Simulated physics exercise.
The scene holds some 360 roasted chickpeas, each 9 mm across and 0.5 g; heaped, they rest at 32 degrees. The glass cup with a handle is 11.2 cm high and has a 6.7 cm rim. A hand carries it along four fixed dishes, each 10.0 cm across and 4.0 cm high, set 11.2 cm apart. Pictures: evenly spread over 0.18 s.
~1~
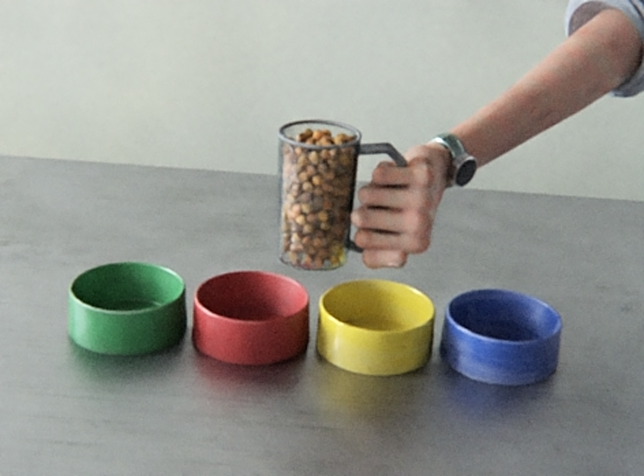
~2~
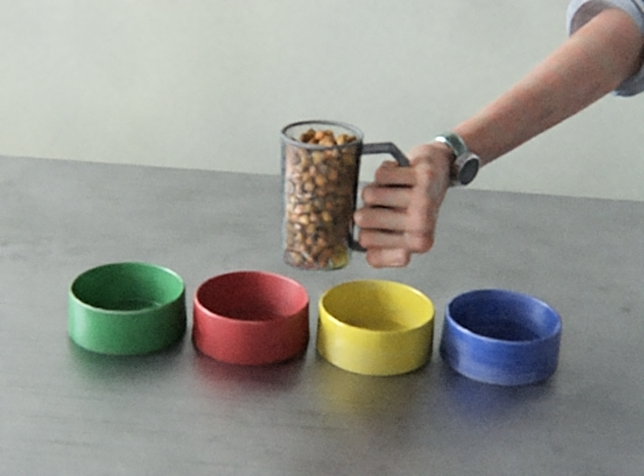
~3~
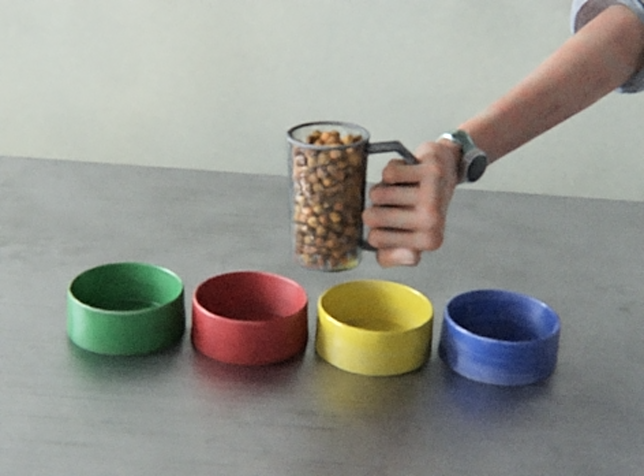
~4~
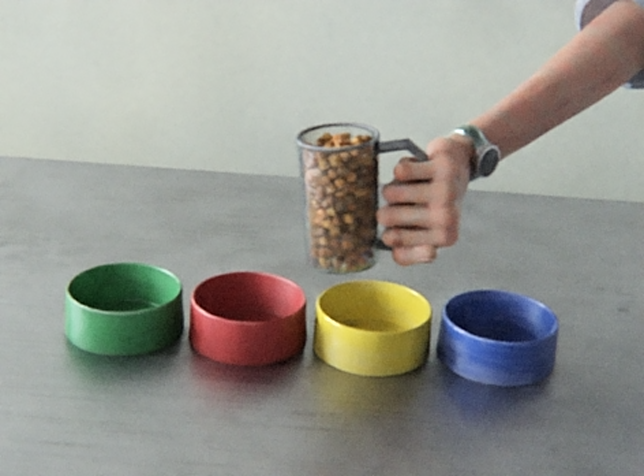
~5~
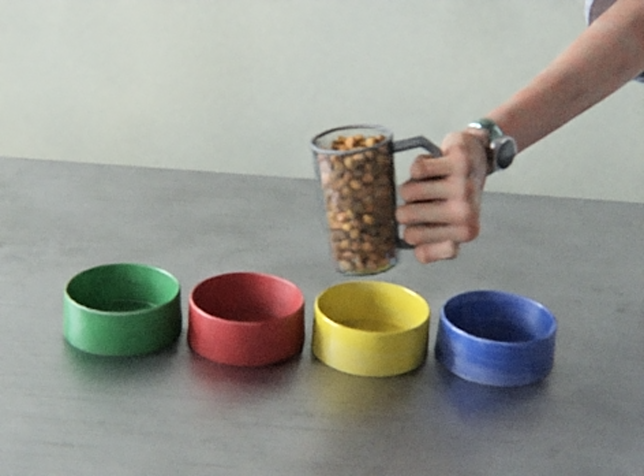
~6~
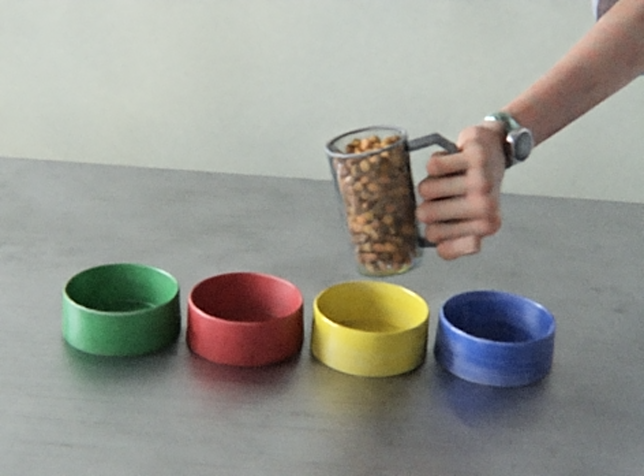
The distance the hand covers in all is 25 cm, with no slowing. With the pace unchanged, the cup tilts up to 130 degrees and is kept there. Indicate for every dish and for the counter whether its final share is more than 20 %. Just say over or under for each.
Red: Not in excess of a fifth; blue: In excess of a fifth; green: Not in excess of a fifth; yellow: Not in excess of a fifth; counter: Not in excess of a fifth.
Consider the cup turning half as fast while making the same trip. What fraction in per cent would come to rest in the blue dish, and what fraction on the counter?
That gives blue 100 with 0 for the counter.
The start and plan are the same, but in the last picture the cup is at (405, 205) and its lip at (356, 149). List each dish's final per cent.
Per cent kept: Red 0; blue 100; green 0; yellow 0.
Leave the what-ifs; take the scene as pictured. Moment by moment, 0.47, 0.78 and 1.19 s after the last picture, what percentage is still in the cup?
Series: 100 / 85 / 5 per cent.
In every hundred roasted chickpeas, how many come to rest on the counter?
Estimate: Near 5 per cent.
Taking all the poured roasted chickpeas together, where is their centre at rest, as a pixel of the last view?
Close to pixel (502, 330).
Then, 0.47 s after the last picture, tilt 70 degrees; cup holds 100 %.
Then, 0.78 s after the last picture, tilt 107 degrees; cup holds 85 %, blue 10 %.
Then, 1.19 s after the last picture, tilt 130 degrees; cup holds 5 %, blue 95 %.
In the end, red 0 %, blue 95 %, green 0 %, yellow 0 %, counter 5 %.
